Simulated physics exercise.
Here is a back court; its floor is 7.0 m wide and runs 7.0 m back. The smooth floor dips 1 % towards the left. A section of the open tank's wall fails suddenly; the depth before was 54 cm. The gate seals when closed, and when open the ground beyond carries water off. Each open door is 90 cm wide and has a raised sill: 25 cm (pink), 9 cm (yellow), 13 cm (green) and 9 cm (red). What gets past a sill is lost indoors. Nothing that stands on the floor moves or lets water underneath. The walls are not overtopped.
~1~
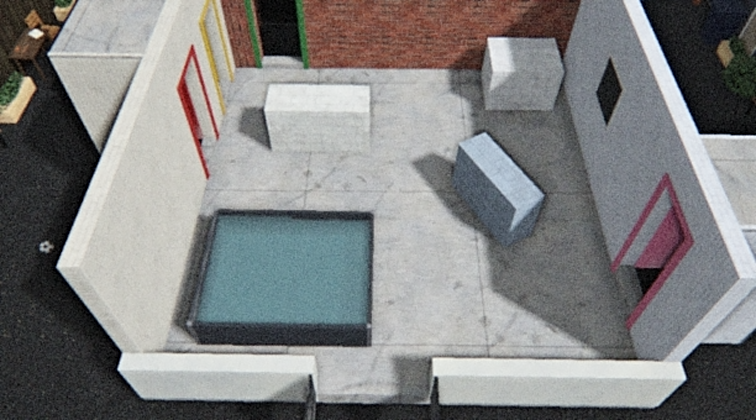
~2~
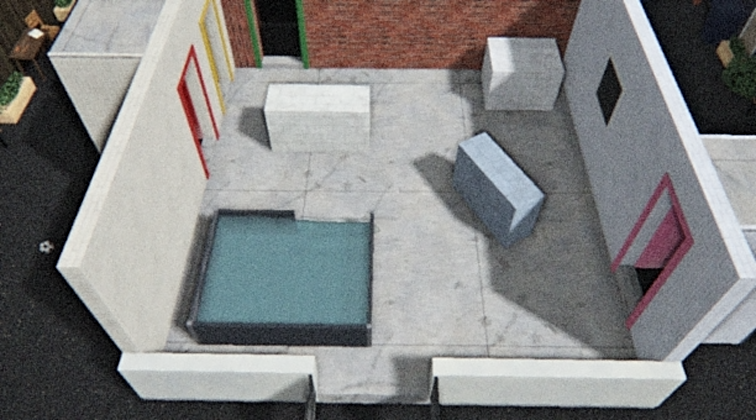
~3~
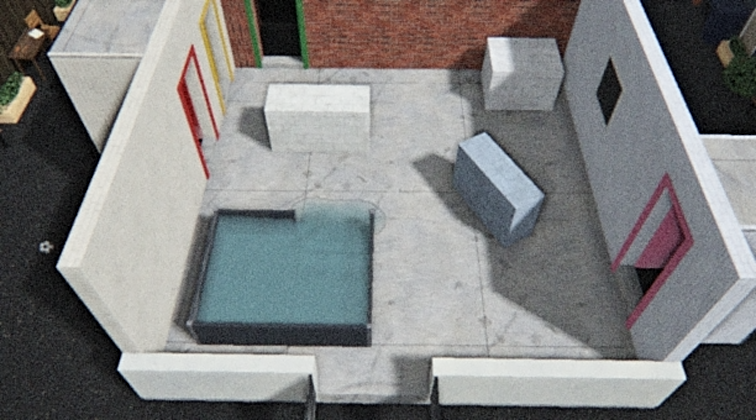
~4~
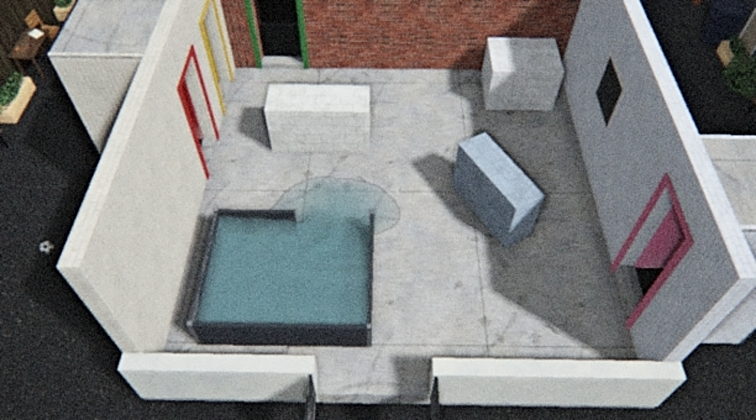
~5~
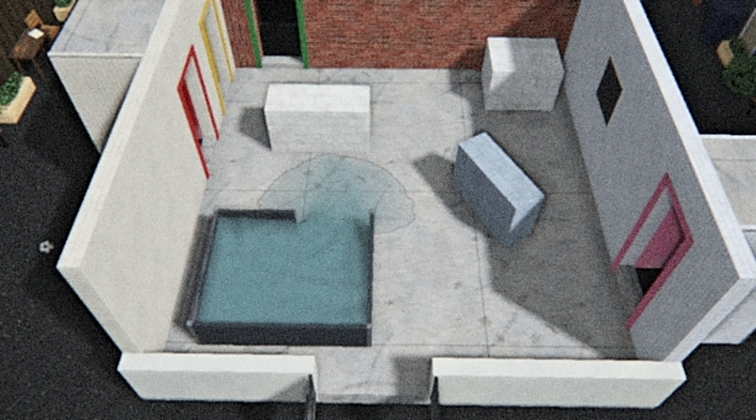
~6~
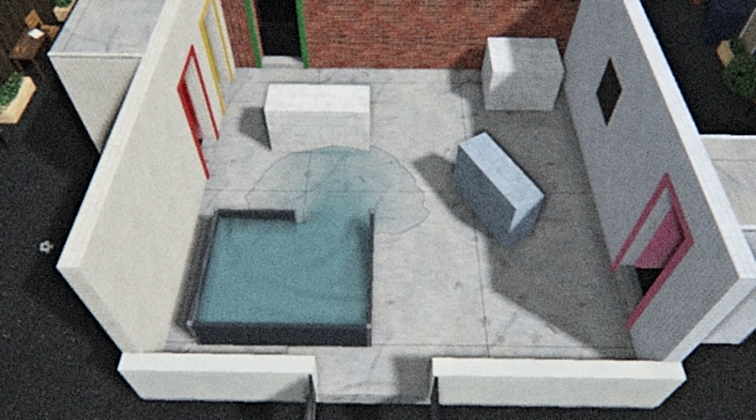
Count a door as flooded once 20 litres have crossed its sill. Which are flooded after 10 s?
Within that time: At the pink door it does not reach the limit; at the yellow door it stays under the limit; at the green door it keeps below the limit; at the red door it goes over the limit.
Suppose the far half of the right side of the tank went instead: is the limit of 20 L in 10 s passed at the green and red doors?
Against that limit: Green under, red under.
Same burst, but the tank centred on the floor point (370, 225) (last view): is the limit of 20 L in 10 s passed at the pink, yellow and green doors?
Against that limit: Pink under, yellow above, green under.
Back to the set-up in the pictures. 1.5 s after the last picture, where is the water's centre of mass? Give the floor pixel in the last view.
At about (314, 238).
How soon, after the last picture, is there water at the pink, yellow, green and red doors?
Arrival: Pink 4.5 s, yellow 1.5 s, green 2.8 s, red 0.9 s.
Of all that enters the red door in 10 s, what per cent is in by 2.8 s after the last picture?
About 45 per cent.
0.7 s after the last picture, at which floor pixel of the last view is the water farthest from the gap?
Around (402, 102).
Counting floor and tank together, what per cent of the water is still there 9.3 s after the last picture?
About 92 per cent.
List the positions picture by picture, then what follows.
The open tank at (288, 267) is whole and still, 54 cm deep, in the first picture.
Water pours out on the open tank's far side and has run 0.7 m, to a hidden place; typically 10 cm deep outside, 54 cm at the open tank's back, in the second picture.
Water pours out on the open tank's far side and has run 0.9 m, to (299, 205); typically 9 cm deep outside, 54 cm at the open tank's back, in the third picture.
The front is at (321, 180), 1.3 m from the gap on the open tank's far side; 2.0 m2 of floor is under water; 54 cm left at the back of the open tank, in the fourth picture.
Water pours out on the open tank's far side and has run 1.8 m, to (324, 159); typically 5 cm deep outside, 54 cm at the open tank's back, in the fifth picture.
Water pours out on the open tank's far side and has run 2.1 m, to (371, 150); typically 5 cm deep outside, 53 cm at the open tank's back, in the sixth picture.
Then, 0.7 s after the last picture water covers 15 % of the floor and is deepest (34 cm) near (336, 159); pink door not reached, yellow door not reached, green door not reached, red door not reached.
Then, 1.5 s after the last picture water covers 30 % of the floor and is deepest (34 cm) near (336, 159); pink door not reached, yellow door 2 cm at the sill, 0 L in, green door not reached, red door 17 cm at the sill, 12 L in.
Then, 2.8 s after the last picture water covers 45 % of the floor and is deepest (23 cm) near (336, 159); pink door not reached, yellow door 3 cm at the sill, 0 L in, green door not reached, red door 18 cm at the sill, 77 L in.
Then, 5.3 s after the last picture water covers 70 % of the floor and is deepest (16 cm) near (346, 159); pink door 2 cm at the sill, 0 L in, yellow door 3 cm at the sill, 0 L in, green door 8 cm at the sill, 0 L in, red door 13 cm at the sill, 146 L in.
Then, 9.3 s after the last picture water covers 90 % of the floor and is deepest (12 cm) near (212, 165); pink door 2 cm at the sill, 0 L in, yellow door 7 cm at the sill, 3 L in, green door 10 cm at the sill, 0 L in, red door 12 cm at the sill, 174 L in.
